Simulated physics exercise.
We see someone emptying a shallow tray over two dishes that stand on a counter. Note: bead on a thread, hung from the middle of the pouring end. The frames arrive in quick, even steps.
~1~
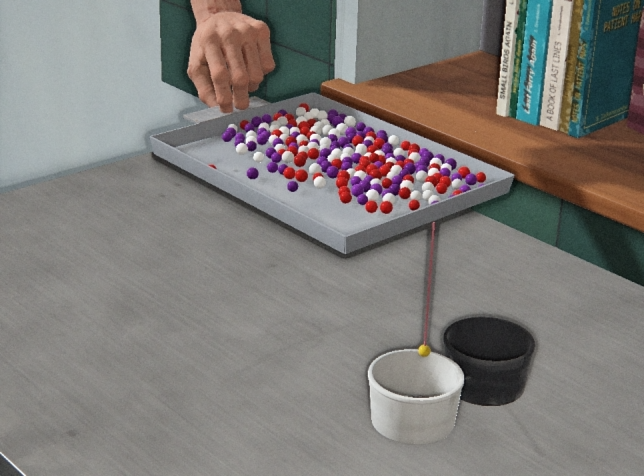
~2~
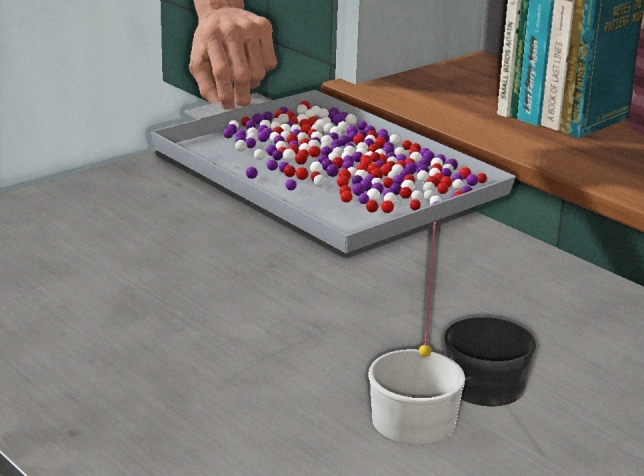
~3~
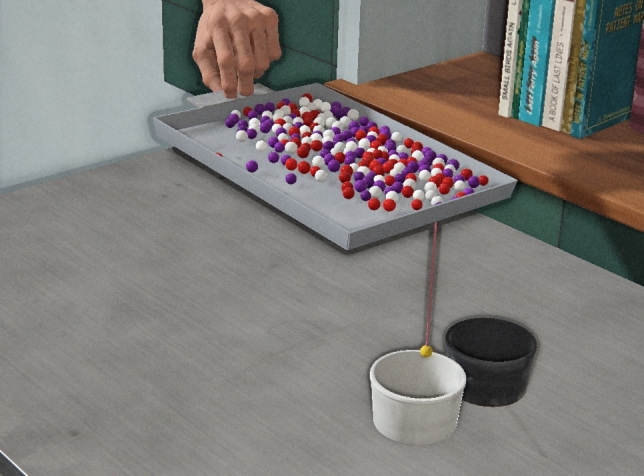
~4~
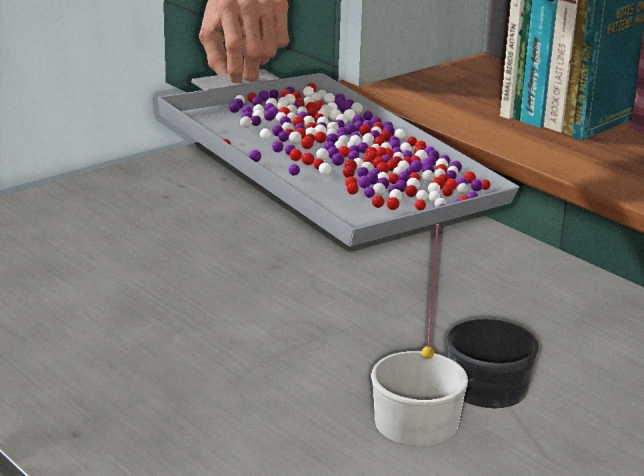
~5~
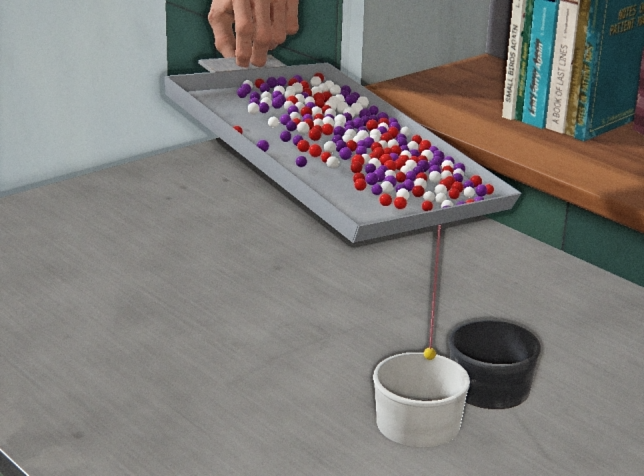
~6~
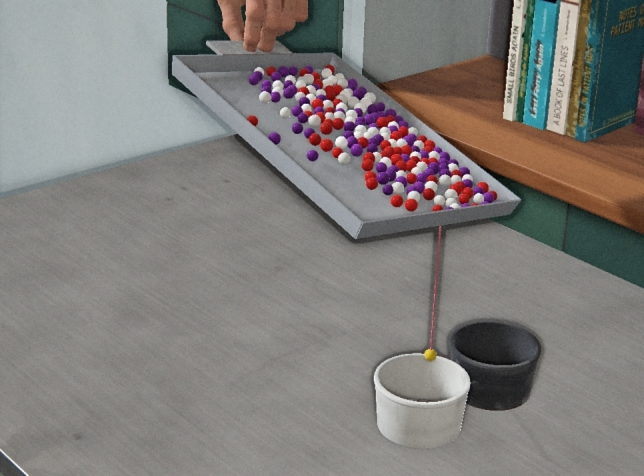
The clip opens on a hand holding a shallow grey tray of red, white and purple beads above a white dish and a black dish, a yellow bead hanging on a thread below. The hand gradually raises the tray's far end, tilting it toward the right corner, and the beads begin shifting down the tray.
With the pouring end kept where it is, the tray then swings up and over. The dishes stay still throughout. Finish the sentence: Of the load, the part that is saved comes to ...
More than half of it.
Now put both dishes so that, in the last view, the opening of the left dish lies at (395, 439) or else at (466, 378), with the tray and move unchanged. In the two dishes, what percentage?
I'd expect some 0 percent, and then some 60 percent.
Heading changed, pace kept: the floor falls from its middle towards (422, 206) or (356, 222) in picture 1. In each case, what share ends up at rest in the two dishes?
About 10 and 0 per cent.
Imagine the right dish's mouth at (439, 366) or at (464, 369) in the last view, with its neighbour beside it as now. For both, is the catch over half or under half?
Result, first setup: The minor share; second setup: The minor share.
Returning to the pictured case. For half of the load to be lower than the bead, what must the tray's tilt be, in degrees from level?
Roughly 85 degrees of tilt.
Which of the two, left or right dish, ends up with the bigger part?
Fuller: The right-hand dish.
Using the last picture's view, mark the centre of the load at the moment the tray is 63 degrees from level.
Somewhere around pixel (471, 182) in the last picture.
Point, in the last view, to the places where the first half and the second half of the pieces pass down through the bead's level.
Initially about (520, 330); subsequently about (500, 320).
Shortly afterwards, tray tipped steeply; the bulk on the tray; only a few in the right dish; only a few outside both; a little in the air.
Next, tray tipped past a quarter turn; only a few on the tray; only a few in the left dish; near two thirds in the right dish; near a third outside both; a little in the air.
Some moments later, tray tipped past a quarter turn; only a few in the left dish; near two thirds in the right dish; near a third outside both.
In the end, tray tipped past a quarter turn; only a few in the left dish; near two thirds in the right dish; near a third outside both.
